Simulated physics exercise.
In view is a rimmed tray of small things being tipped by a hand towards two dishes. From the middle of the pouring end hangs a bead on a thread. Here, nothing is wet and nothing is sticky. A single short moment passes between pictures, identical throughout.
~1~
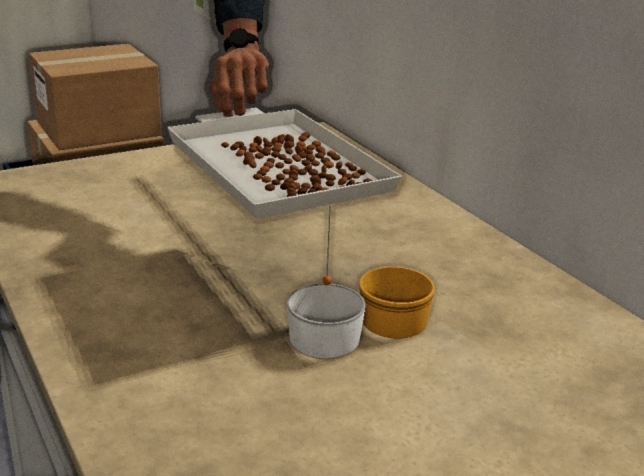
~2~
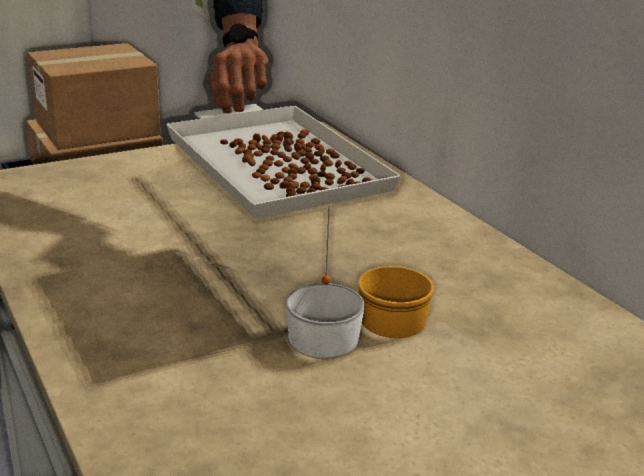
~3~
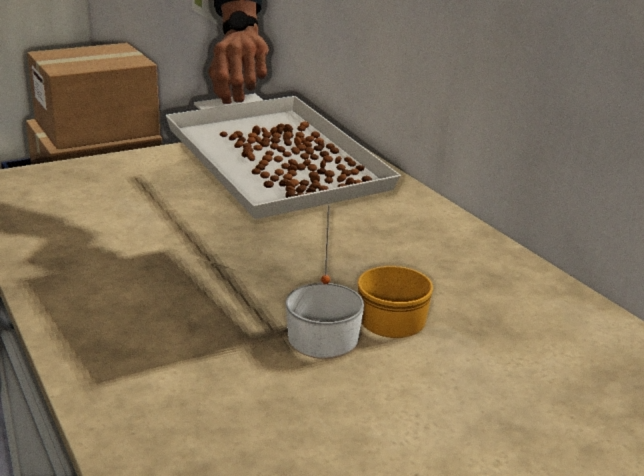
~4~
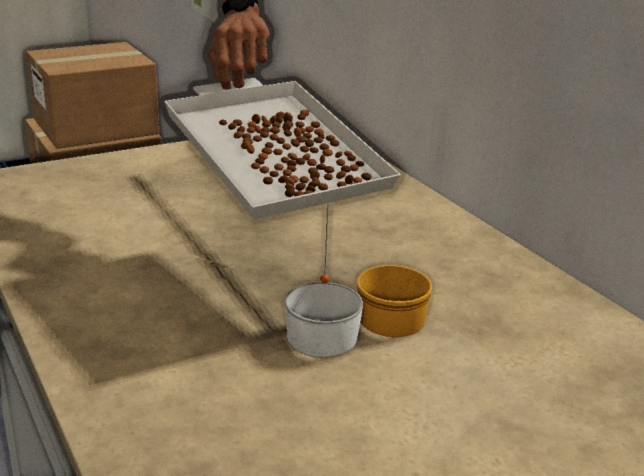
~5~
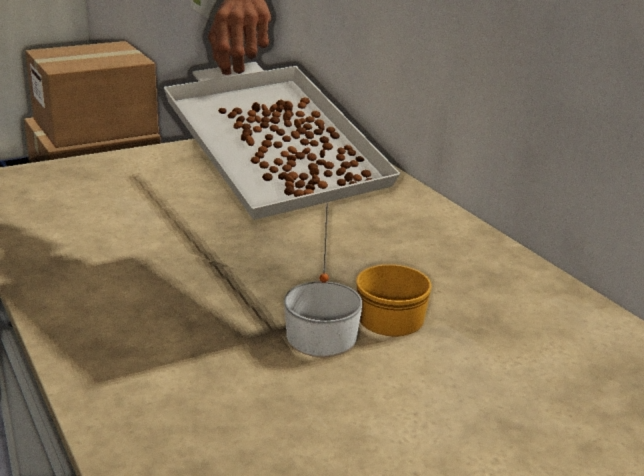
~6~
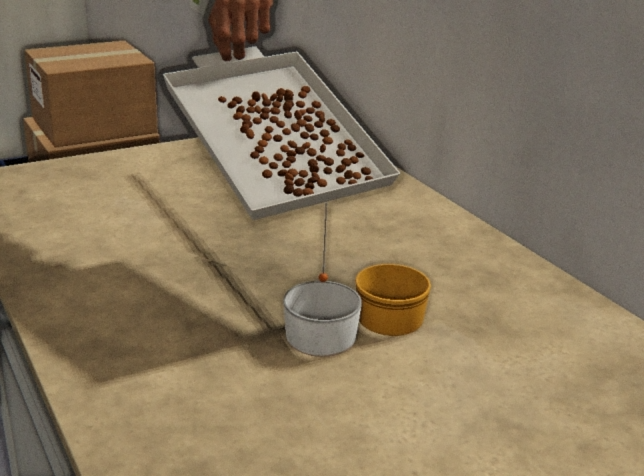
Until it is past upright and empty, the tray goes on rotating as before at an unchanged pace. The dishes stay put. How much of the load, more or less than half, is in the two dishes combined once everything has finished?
Most of the load misses the dishes.
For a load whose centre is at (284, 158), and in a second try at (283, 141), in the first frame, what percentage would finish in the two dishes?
40 per cent for the first try, 40 per cent for the second.
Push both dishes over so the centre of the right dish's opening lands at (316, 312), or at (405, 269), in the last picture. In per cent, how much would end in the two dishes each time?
About 70 per cent, then about 0 per cent.
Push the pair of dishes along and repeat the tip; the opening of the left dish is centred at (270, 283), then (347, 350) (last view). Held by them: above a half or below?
For the two tries in order: Not as much as half, not as much as half.
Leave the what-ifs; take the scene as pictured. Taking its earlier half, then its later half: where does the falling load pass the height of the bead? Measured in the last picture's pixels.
I'd put it at roughly (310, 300), and after that at roughly (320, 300).
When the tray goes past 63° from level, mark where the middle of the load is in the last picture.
The centre of the load shows up near (315, 190) in the last view.
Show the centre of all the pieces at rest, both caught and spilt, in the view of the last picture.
Resting centre, last frame: Roughly (315, 352).
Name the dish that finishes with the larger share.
It's the left of the two that is fuller.
Shortly afterwards, tray tipped steeply; all but a few on the tray; a little in the air.
Next, tray tipped past a quarter turn; near half on the tray; a little in the left dish; only a few in the right dish; near a quarter outside both; a little in the air.
Some moments later, tray tipped past a quarter turn; near a third in the left dish; only a few in the right dish; near two thirds outside both.
In the end, tray tipped past a quarter turn; near a third in the left dish; only a few in the right dish; near two thirds outside both.
